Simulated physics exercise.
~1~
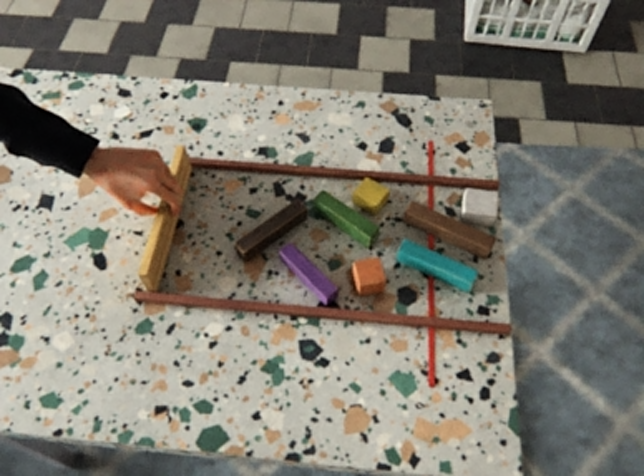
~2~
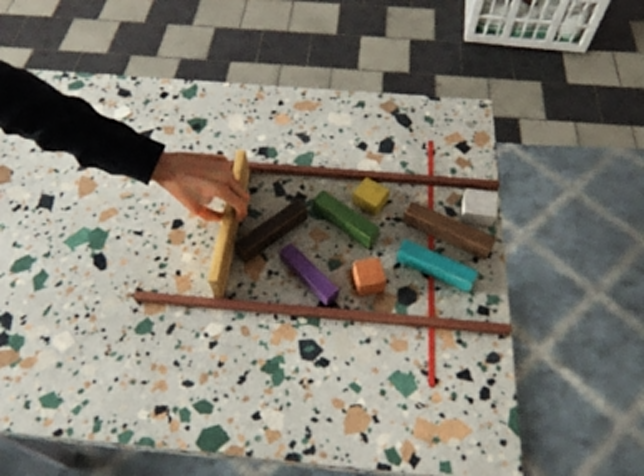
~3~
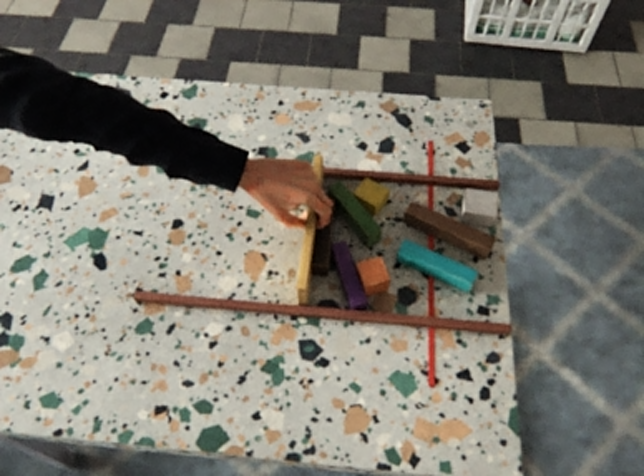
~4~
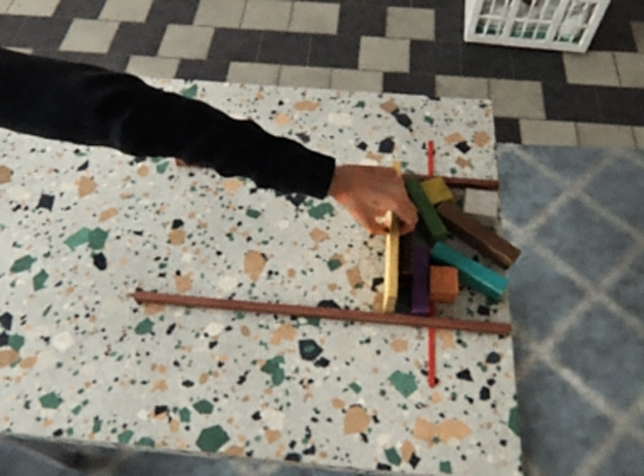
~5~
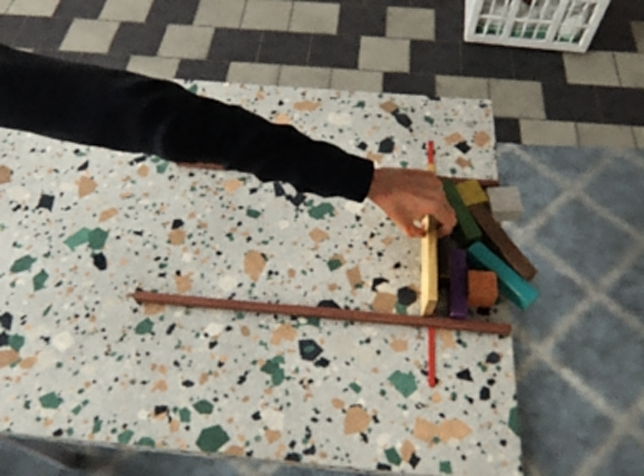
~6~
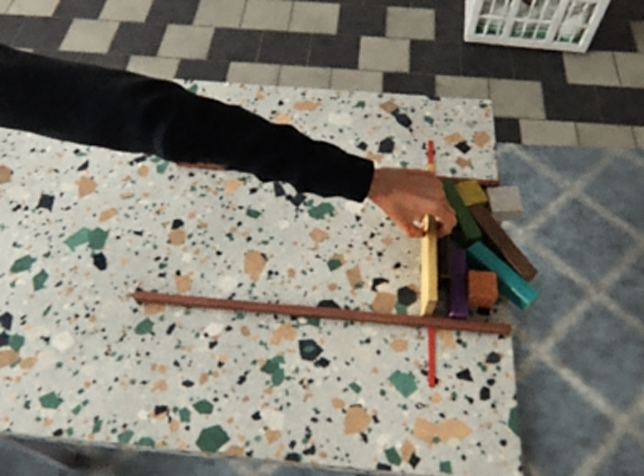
Speckled tabletop by a tiled floor, a hand pushing a board rightward, bunching coloured blocks over the edge, then stopping, none fallen.
